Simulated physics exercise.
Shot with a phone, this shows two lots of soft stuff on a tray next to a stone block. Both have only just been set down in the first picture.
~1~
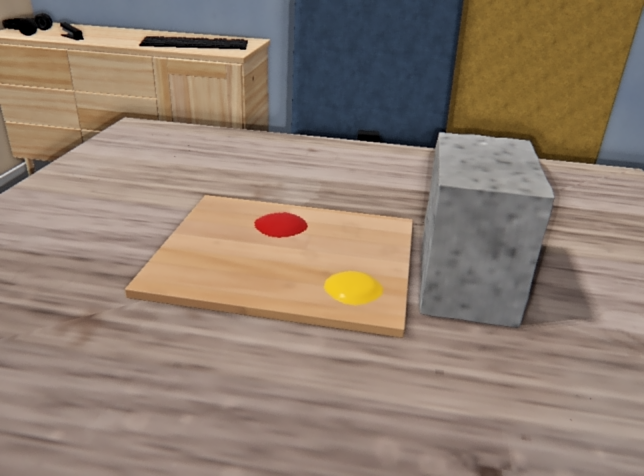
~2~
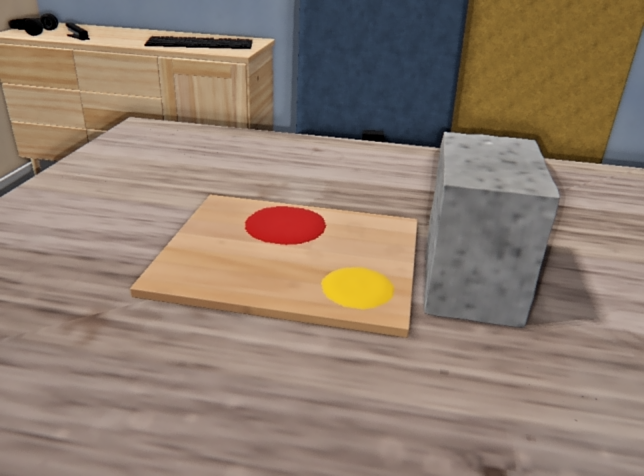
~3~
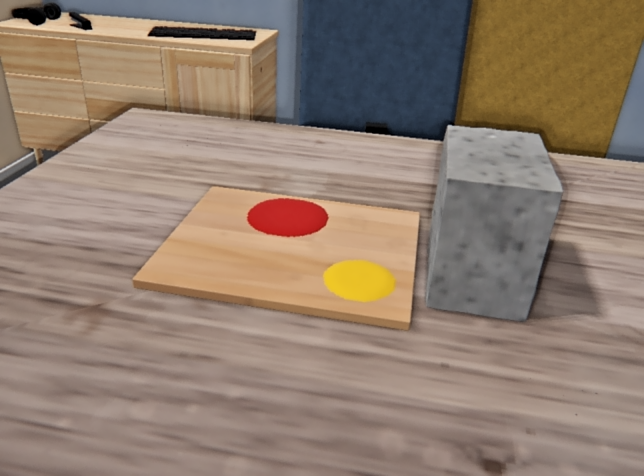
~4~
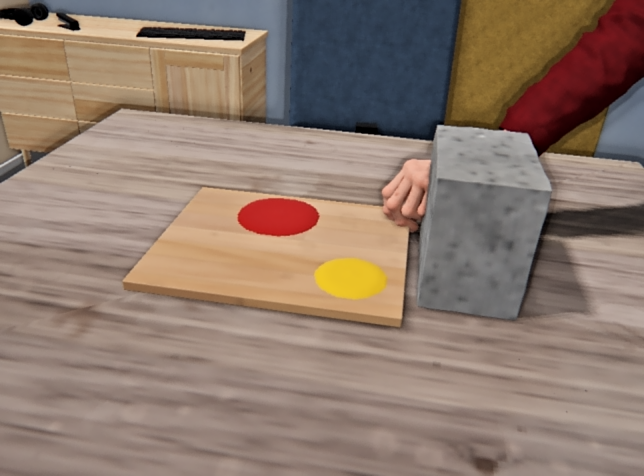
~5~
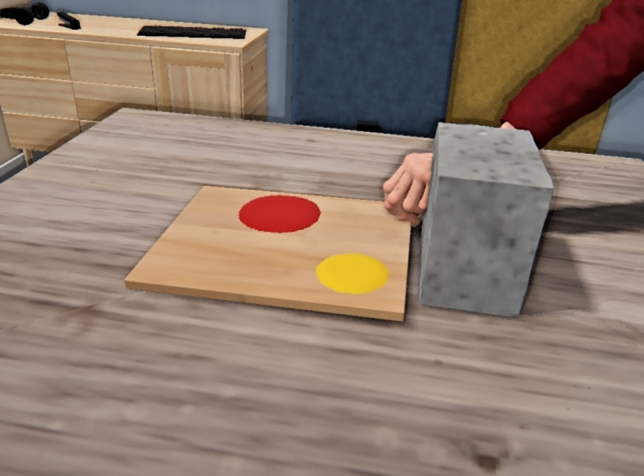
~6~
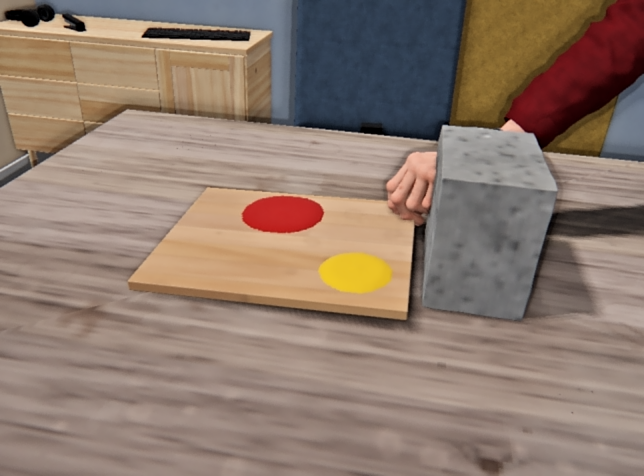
The footage shows a red and a yellow dollop flattening into thin discs on a wooden board beside a speckled grey block, before a hand reaches in from the right, takes the board's end and raises it very slightly.
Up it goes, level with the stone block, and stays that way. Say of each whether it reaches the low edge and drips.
So: The yellow dollop, it is held back; the red dollop, it drops off.
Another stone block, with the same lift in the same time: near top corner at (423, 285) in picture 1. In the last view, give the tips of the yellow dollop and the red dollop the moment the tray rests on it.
(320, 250) and (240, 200).
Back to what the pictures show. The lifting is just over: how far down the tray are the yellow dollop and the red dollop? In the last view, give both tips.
In the last picture, the first is near (252, 195) and the second near (188, 205).
Next, slope about 34°; the yellow dollop has crept a little; the red dollop is dripping off the low end.
After that, the yellow dollop has crept down a long way; the red dollop is dripping off the low end.
Finally, slope about 34°; the yellow dollop has crept down a long way; the red dollop is dripping off the low end.
